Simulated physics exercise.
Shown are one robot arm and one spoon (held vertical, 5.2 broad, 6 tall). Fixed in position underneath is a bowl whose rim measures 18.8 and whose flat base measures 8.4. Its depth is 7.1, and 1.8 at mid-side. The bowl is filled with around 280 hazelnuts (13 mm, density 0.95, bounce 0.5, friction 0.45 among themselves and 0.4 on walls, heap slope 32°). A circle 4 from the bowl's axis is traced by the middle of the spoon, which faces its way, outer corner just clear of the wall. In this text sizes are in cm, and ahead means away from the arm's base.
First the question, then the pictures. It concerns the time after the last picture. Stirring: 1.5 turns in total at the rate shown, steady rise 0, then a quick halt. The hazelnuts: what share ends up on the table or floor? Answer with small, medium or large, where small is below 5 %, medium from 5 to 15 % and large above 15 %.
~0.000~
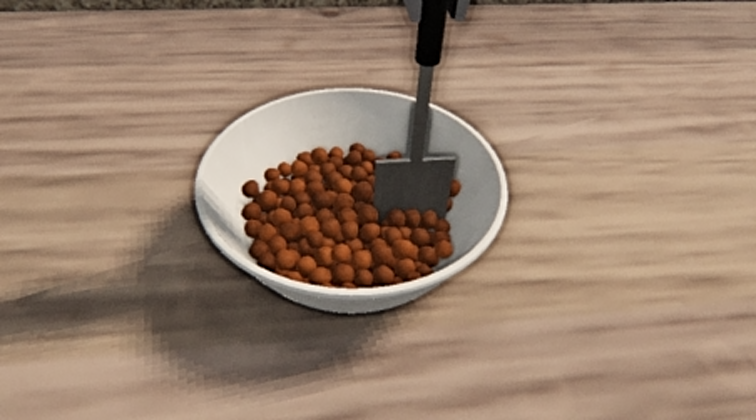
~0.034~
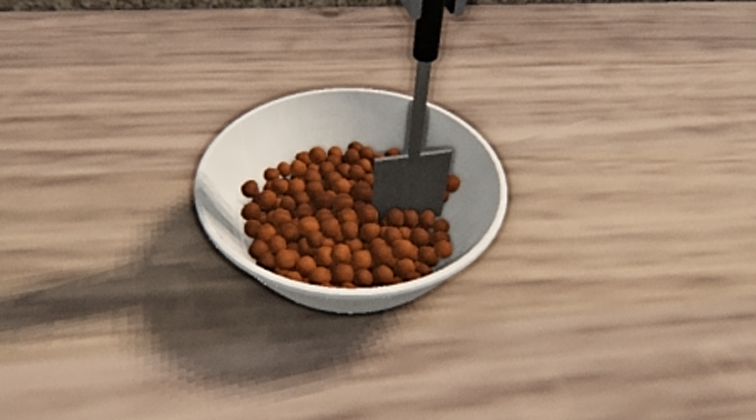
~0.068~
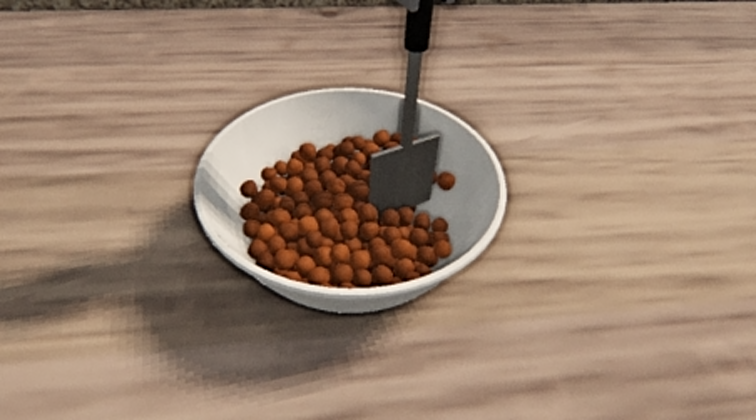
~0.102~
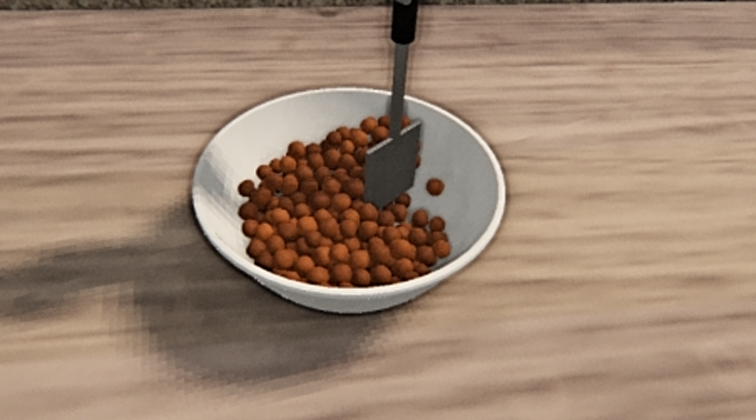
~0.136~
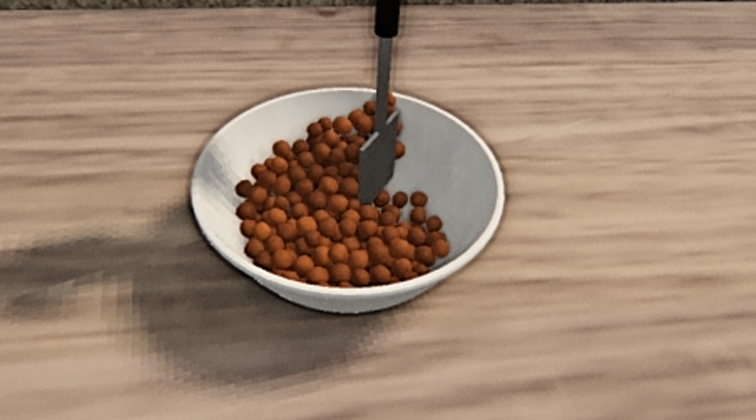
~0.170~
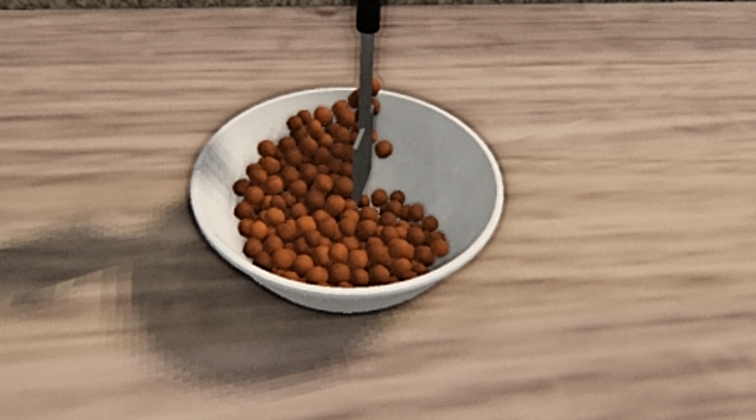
It is medium.
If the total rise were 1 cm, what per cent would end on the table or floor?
10 %.
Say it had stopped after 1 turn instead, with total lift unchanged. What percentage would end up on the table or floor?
Roughly 5 percent would end up there.
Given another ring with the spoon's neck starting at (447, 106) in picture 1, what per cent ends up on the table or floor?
Roughly 5 per cent.
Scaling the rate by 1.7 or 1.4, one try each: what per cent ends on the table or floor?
I'd expect near 35 per cent, then near 20 per cent.
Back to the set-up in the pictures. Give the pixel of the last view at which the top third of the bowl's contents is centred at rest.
In the final view it lies around (291, 246).
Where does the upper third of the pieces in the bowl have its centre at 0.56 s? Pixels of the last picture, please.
About (386, 250) in the last picture.
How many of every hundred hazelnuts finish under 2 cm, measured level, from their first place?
Around 5 per cent.
By 0.56 s, 254° round, highest piece 9 above the table; 265 in the bowl, 10 on the table or floor, 5 in flight or on the tool.
By 0.96 s, 79° round, highest piece 9 above the table; 261 in the bowl, 19 on the table or floor.
By 1.35 s, 180° round, highest piece 7 above the table; 257 in the bowl, 23 on the table or floor.
By 2.05 s, 180° round, highest piece 7 above the table; 257 in the bowl, 23 on the table or floor.
Final count, 257 in the bowl, 23 on the table or floor. That is 8 % on the table or floor.
